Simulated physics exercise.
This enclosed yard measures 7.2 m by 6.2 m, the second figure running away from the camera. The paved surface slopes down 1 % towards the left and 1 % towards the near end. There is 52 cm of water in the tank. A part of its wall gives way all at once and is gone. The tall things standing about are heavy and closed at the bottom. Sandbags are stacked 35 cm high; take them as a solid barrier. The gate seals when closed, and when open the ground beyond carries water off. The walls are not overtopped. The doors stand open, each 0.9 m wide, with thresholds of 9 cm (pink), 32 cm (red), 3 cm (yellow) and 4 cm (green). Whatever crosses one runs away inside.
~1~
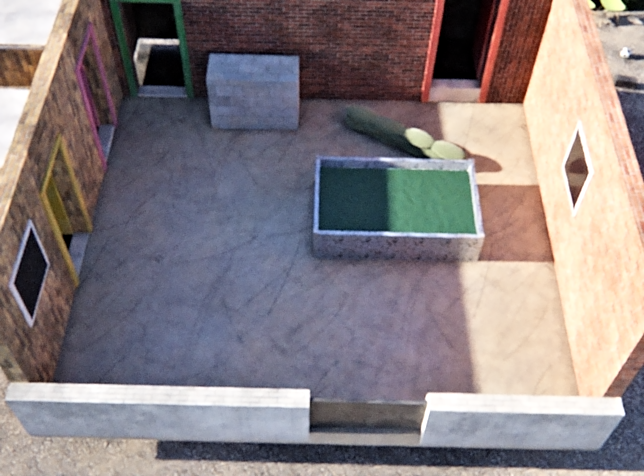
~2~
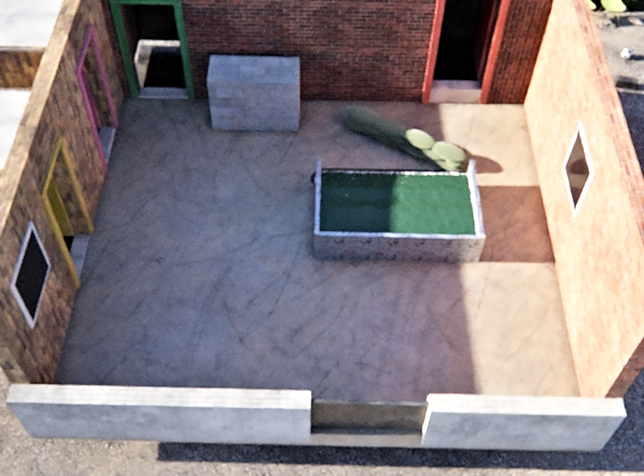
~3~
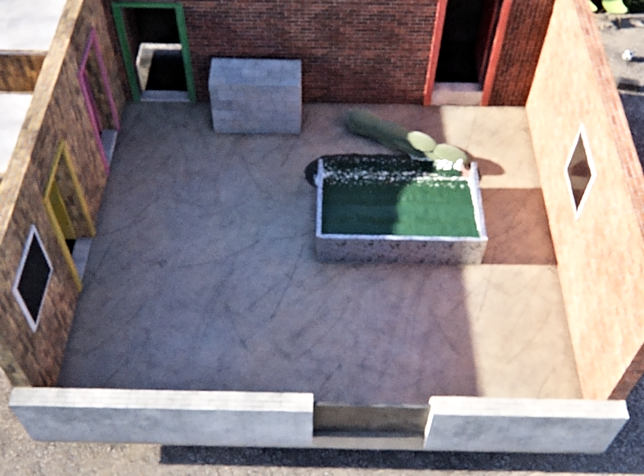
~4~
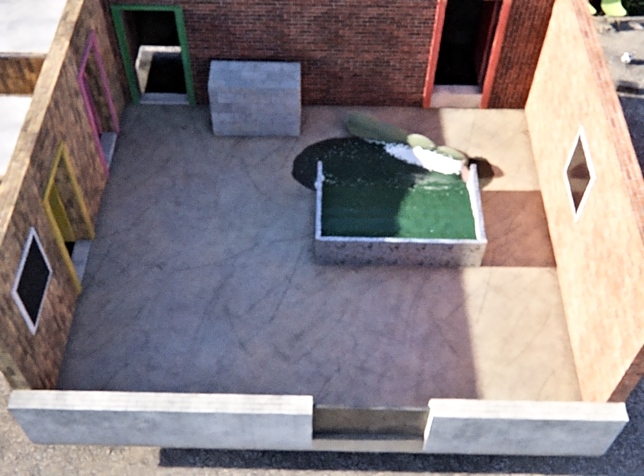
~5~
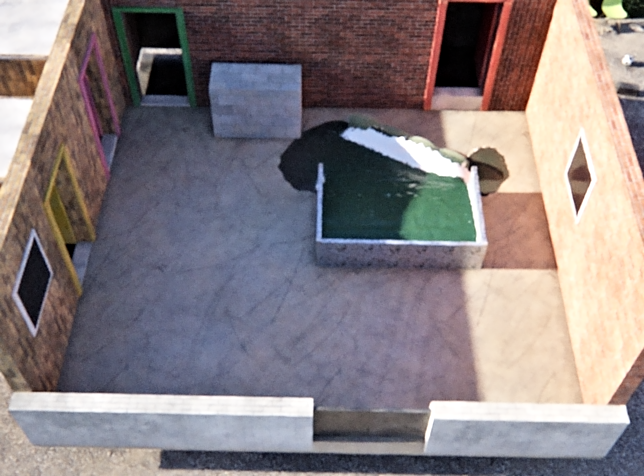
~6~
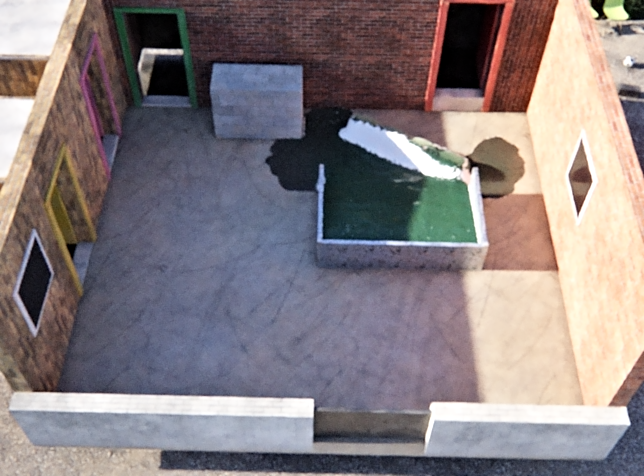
In a walled, paved yard seen from above, a raised rectangular tank of green water loses its far wall, and water pours out behind it, spreading in a dark, widening patch to both sides around a green cactus-like object.
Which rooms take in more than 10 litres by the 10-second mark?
Door by door: At the pink door it exceeds the limit; at the red door it keeps below the limit; at the yellow door it goes over the limit; at the green door it passes the limit.
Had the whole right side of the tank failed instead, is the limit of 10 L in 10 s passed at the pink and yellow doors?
Against that limit: Pink not over, yellow above.
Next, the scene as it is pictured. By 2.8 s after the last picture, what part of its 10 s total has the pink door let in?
About 60 per cent.
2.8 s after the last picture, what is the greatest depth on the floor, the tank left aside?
About 21 cm.
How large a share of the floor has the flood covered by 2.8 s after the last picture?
Near 40 per cent is wet.
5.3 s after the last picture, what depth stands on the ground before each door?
In cm: Pink 10, red 5, yellow 5, green 7.
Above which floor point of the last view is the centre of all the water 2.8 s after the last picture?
At about (343, 184).
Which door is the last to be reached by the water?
The yellow one.
Then, 0.7 s after the last picture water covers 15 % of the floor and is deepest (41 cm) near (306, 116); pink door not reached, red door not reached, yellow door not reached, green door not reached.
Then, 1.5 s after the last picture water covers 30 % of the floor and is deepest (29 cm) near (316, 109); pink door not reached, red door not reached, yellow door not reached, green door 3 cm at the sill, 0 L in.
Then, 2.8 s after the last picture water covers 40 % of the floor and is deepest (21 cm) near (111, 172); pink door 18 cm at the sill, 48 L in, red door 6 cm at the sill, 0 L in, yellow door 5 cm at the sill, 0 L in, green door 5 cm at the sill, 0 L in.
Then, 5.3 s after the last picture water covers 65 % of the floor and is deepest (12 cm) near (51, 420); pink door 10 cm at the sill, 80 L in, red door 5 cm at the sill, 0 L in, yellow door 5 cm at the sill, 14 L in, green door 7 cm at the sill, 13 L in.
Then, 9.3 s after the last picture water covers 80 % of the floor and is deepest (11 cm) near (51, 420); pink door 5 cm at the sill, 84 L in, red door 4 cm at the sill, 0 L in, yellow door 5 cm at the sill, 30 L in, green door 5 cm at the sill, 32 L in.
